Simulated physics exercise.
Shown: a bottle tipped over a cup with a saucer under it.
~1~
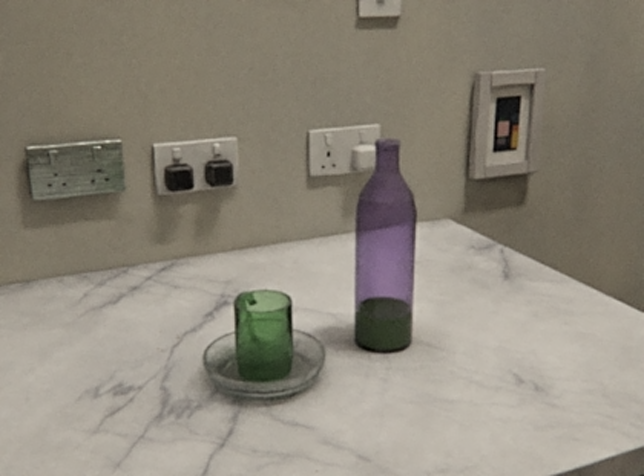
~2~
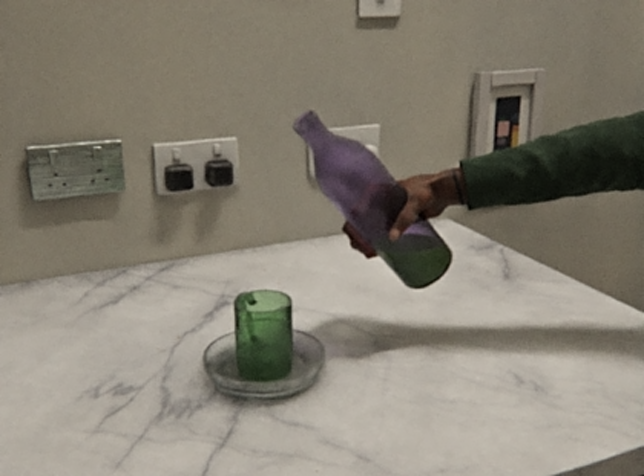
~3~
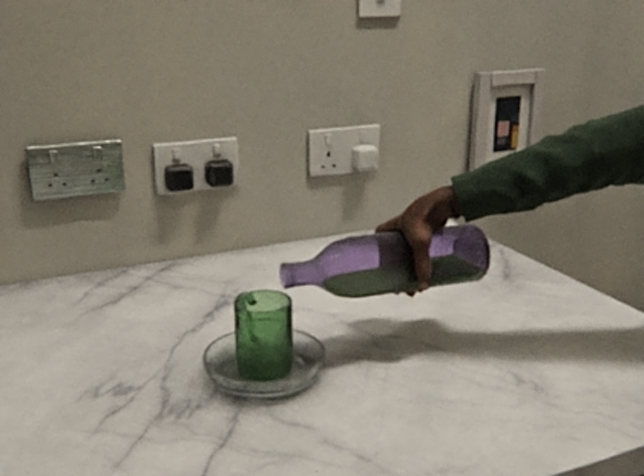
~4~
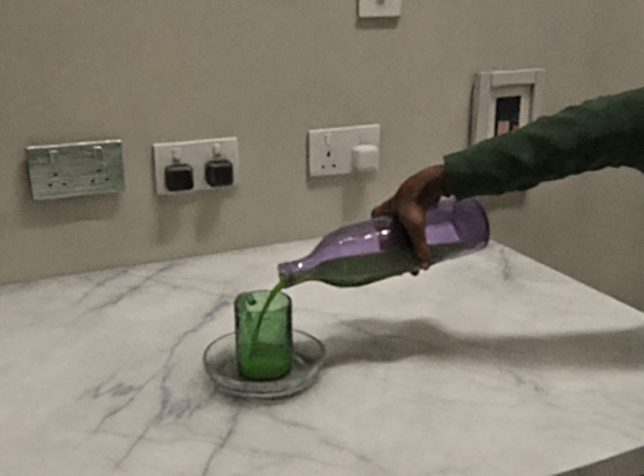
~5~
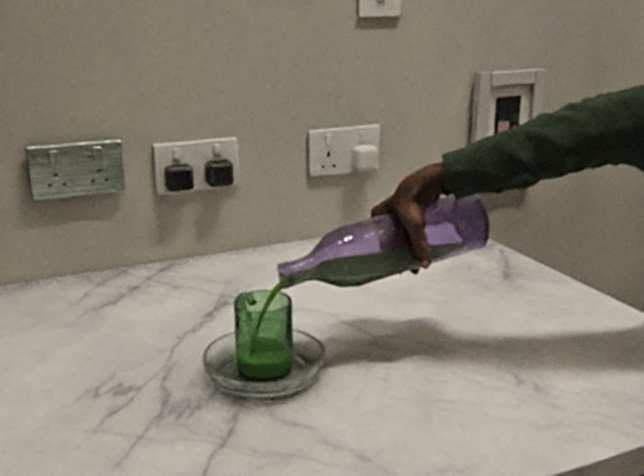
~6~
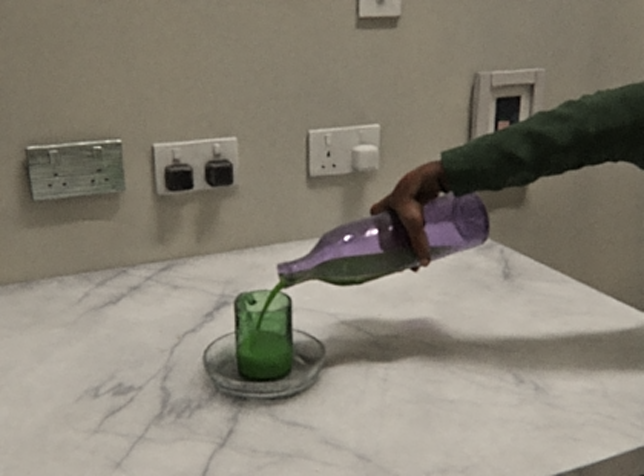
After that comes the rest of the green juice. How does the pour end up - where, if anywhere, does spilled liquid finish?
Nothing spills.
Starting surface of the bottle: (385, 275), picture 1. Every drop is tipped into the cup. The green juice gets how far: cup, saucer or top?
Result: Overflow into saucer only.
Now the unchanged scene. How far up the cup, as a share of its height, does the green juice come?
70 %.
Next, the cup is about half full; the saucer is dry.
After that, the cup is about two thirds full; the saucer is dry.
Finally, the cup is about two thirds full; the saucer is dry.
